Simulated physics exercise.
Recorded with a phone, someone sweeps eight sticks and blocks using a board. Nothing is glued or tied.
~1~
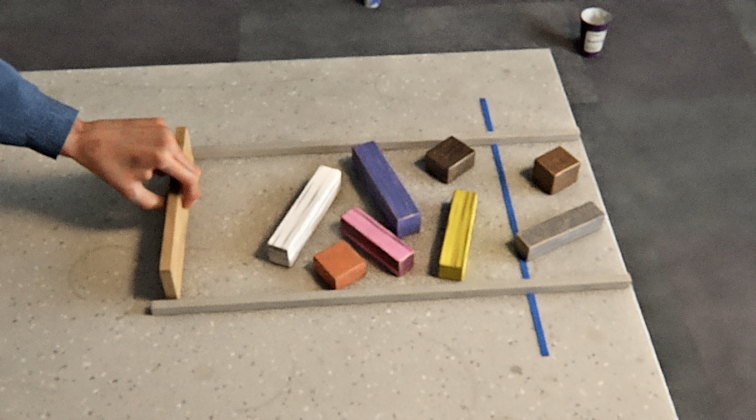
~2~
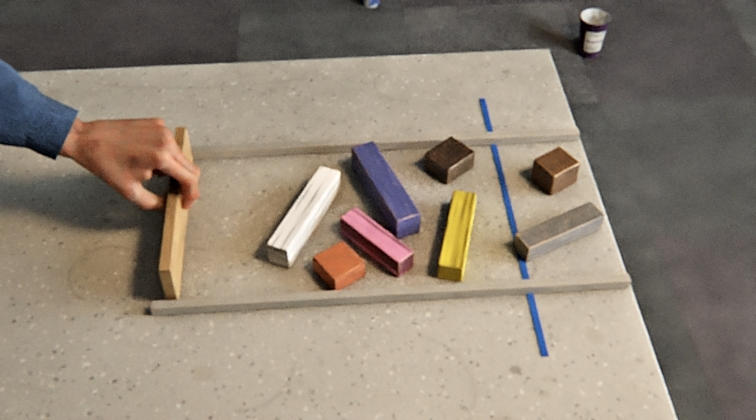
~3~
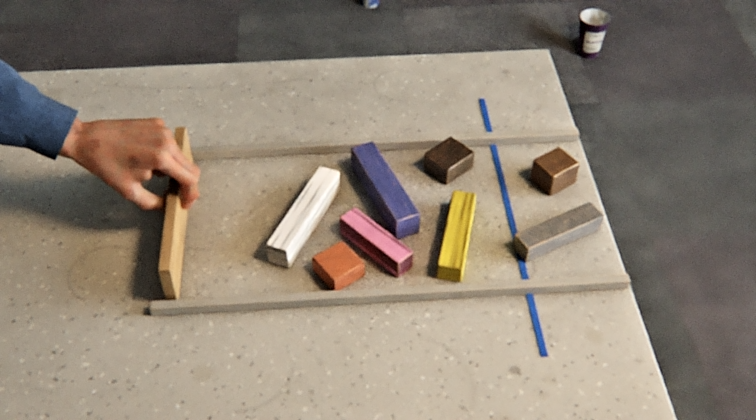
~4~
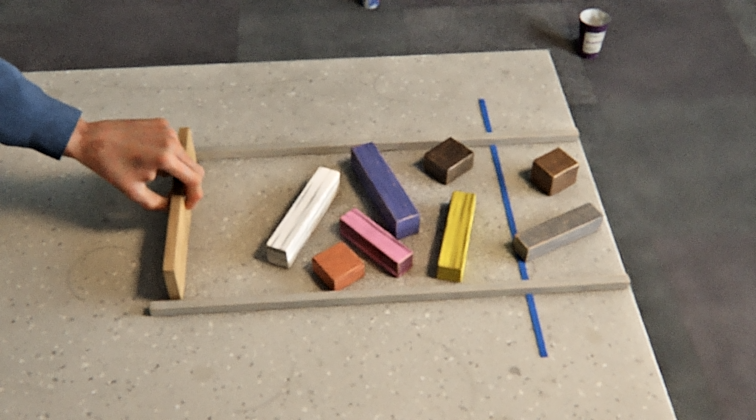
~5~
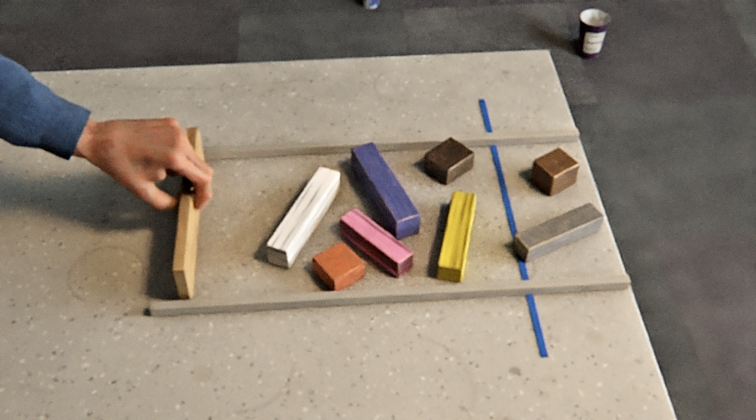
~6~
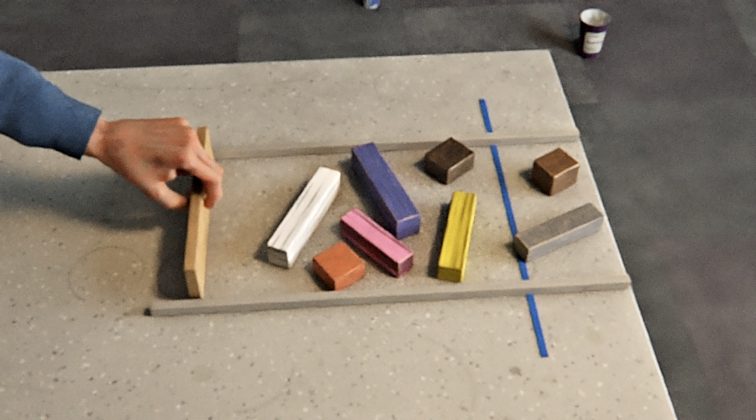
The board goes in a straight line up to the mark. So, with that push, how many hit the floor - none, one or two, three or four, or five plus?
I'd say one or two.
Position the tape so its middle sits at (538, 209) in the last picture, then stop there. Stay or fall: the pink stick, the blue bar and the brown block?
In this case the pink stick does not drop; next, the blue bar does not drop; last, the brown block drops.
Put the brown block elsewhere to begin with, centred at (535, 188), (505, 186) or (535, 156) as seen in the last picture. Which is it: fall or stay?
The brown block holds on; remains up; falls.
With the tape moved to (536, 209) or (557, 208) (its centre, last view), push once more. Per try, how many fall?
Respectively 3 and 4.
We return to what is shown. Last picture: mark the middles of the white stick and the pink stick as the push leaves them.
The first near (521, 201), the second near (562, 237).
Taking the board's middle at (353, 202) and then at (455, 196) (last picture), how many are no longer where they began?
Counting first: 4, next 7.
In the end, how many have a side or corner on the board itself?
It is in contact with 2.
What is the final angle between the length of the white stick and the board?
Angle: Roughly 0 degrees.
Soon after, none off yet; brown block at rest near (555, 172); grey bar at rest near (559, 232); black block at rest near (449, 161).
Then, none off yet; brown block at rest near (555, 170); grey bar moved a little near (609, 225); black block moved well along near (525, 158).
At rest, the number that fall off is one or two; fallen, grey bar.
